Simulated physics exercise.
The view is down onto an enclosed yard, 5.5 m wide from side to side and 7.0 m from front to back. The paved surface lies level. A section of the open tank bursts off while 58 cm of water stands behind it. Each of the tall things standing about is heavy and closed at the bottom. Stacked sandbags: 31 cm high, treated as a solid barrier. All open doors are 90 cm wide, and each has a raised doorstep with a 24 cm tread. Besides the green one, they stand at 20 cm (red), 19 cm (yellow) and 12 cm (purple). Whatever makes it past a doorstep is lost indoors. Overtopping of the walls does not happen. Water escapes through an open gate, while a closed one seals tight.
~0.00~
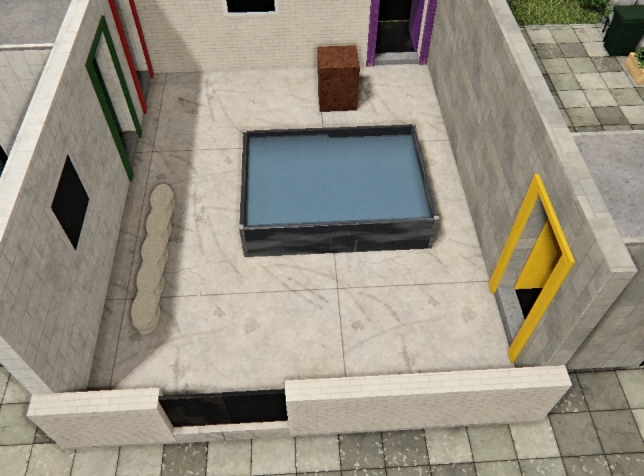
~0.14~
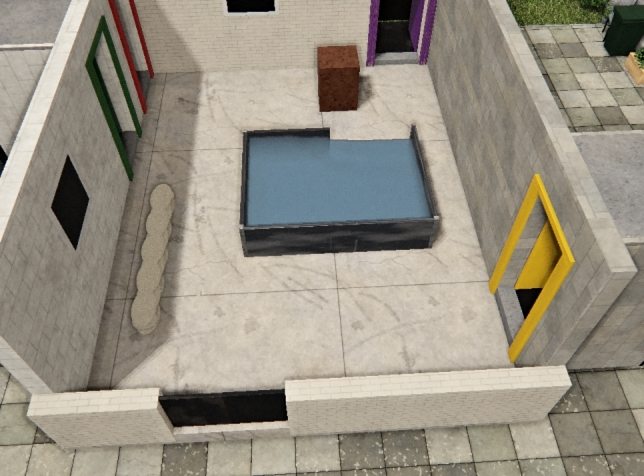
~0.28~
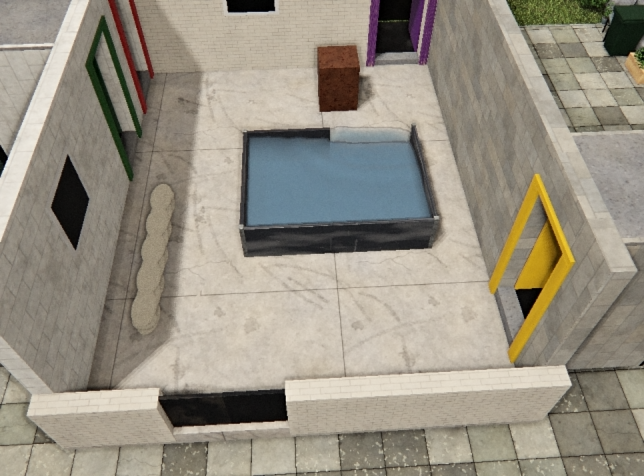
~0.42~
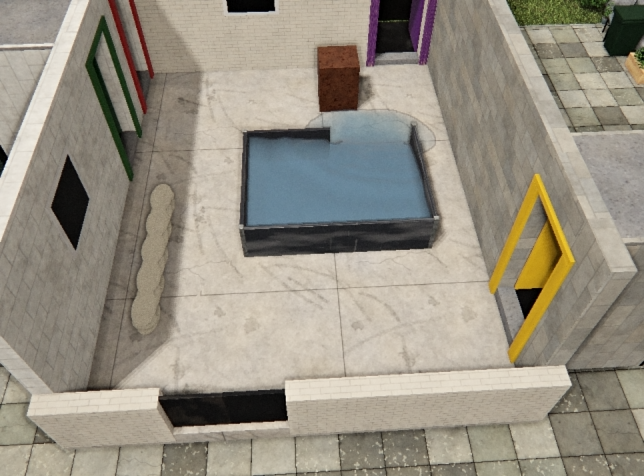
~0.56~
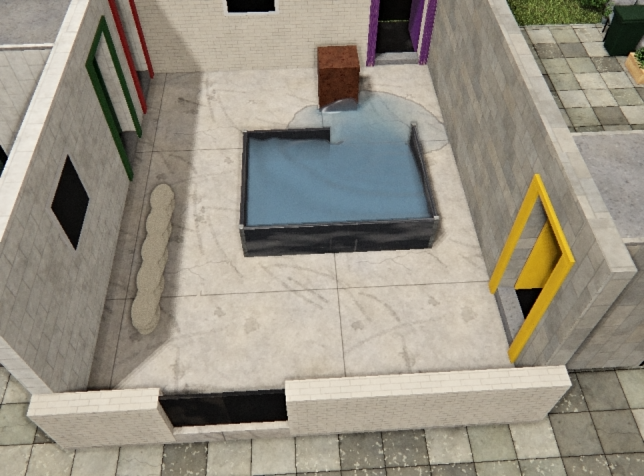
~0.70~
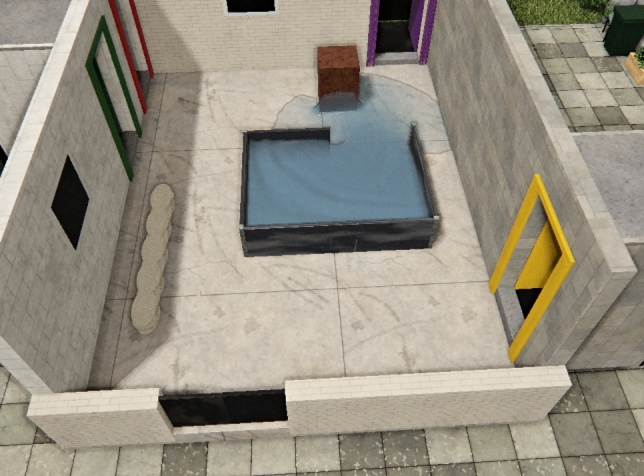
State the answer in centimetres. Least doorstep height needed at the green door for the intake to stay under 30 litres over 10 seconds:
7.5 cm or so.
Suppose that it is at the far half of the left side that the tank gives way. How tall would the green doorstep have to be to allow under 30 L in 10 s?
It should stand roughly 25 cm high.
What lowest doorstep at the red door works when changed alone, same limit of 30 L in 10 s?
For red: Close to 14.0 cm.
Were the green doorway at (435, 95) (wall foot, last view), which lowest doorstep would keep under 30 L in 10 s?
Something near 21 cm.
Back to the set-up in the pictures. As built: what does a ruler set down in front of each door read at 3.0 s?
Red door 12 cm, yellow door 0 cm, green door 6 cm, purple door 33 cm.
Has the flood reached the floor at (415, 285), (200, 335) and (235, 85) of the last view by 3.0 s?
Status: Clear / clear / submerged.
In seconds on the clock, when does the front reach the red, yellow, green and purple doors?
Times: Red 2.4 s, yellow 6.0 s, green 2.8 s, purple 0.9 s.
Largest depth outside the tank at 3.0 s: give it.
I'd estimate roughly 32 cm.
After 1.4 s water covers 20 % of the floor, deepest (38 cm) near (350, 118); it has not reached the green door.
After 3.0 s water covers 45 % of the floor, deepest (32 cm) near (426, 73); 6 cm at the green door, 0 litres in over its 18 cm doorstep.
After 10.0 s water covers 85 % of the floor, deepest (15 cm) near (82, 420); 10 cm at the green door, 0 litres in over its 18 cm doorstep.
At the green door as built, the water arrived by 2.9 s and peaked near 13 cm at 4.8 s.
Run again over the same 10 s with other heights there, 44 litres in over 6.5 cm, 17 litres over 8.5 cm. The limit of 30 litres is kept from about 7.5 cm up.
